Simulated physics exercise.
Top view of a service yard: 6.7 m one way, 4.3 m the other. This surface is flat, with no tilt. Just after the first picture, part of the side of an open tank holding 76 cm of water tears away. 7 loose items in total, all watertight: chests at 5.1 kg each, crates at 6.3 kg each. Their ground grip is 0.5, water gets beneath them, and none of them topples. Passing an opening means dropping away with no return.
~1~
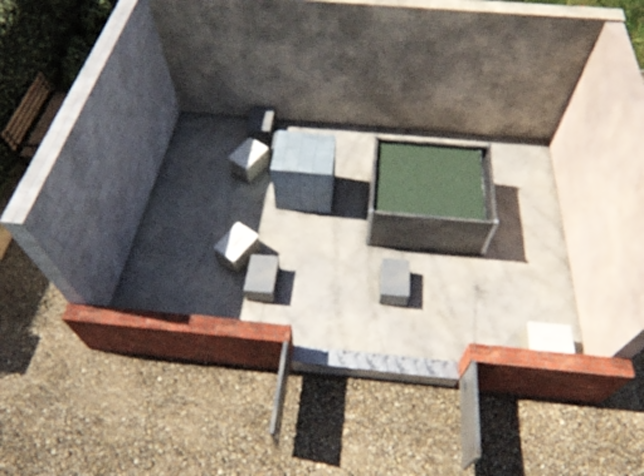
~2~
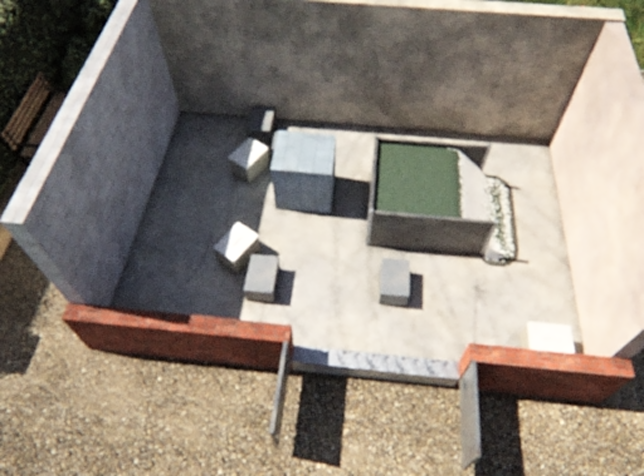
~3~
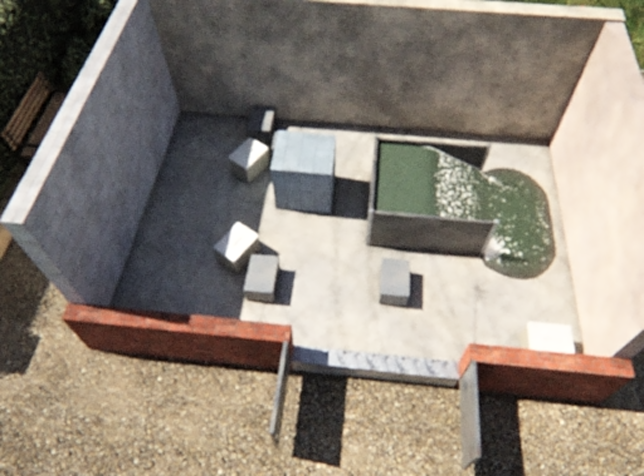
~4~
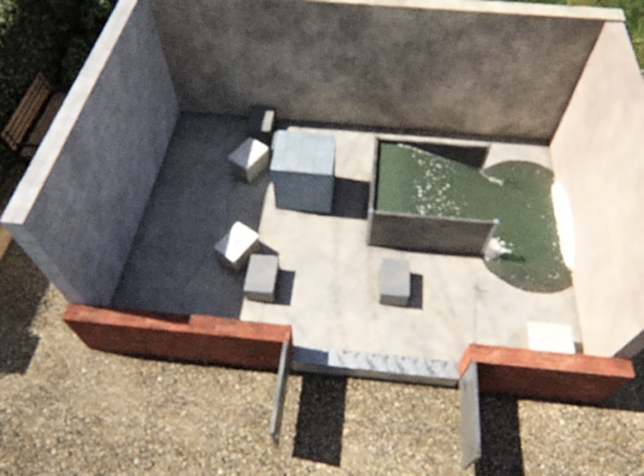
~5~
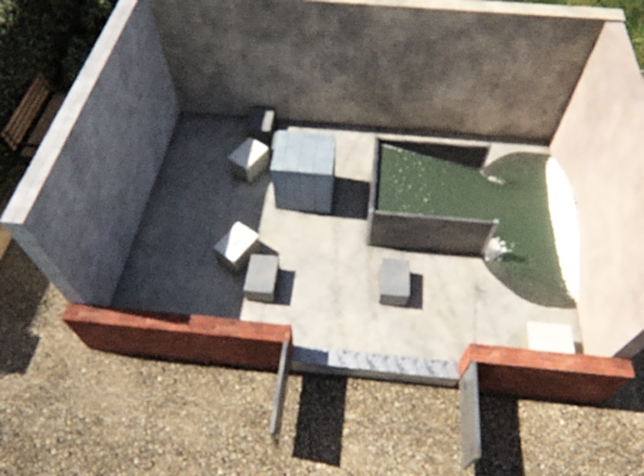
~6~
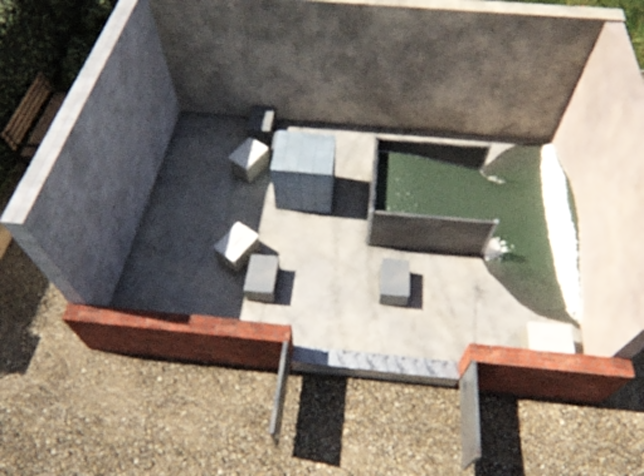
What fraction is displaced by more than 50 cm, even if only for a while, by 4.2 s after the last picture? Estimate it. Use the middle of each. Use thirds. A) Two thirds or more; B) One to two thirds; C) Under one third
A.
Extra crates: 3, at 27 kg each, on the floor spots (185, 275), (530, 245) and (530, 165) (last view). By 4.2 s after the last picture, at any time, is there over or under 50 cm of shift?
Well, in turn they are below that, above that and above that.
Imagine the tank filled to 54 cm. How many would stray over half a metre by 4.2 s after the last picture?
The answer would then be 6.
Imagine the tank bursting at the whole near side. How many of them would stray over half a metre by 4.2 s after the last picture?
Result: 2.
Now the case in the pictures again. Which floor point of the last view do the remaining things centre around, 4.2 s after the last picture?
It sits at about (187, 208).
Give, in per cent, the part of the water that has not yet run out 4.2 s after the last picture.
Around 96 % of the water.
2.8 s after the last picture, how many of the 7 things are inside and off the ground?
Count: 2.
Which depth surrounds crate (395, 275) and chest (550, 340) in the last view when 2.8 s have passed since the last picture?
Depth approx. 3 cm / 5 cm.
Then, 0.4 s after the last picture 0 of 7 are over 50 cm from their spots; 0 afloat.
Then, 1.5 s after the last picture 1 of 7 are over 50 cm from their spots; 0 afloat.
Then, 2.8 s after the last picture 5 of 7 are over 50 cm from their spots; 2 afloat.
Then, 4.2 s after the last picture 7 of 7 are over 50 cm from their spots, and 7 have been at some point; 6 afloat.
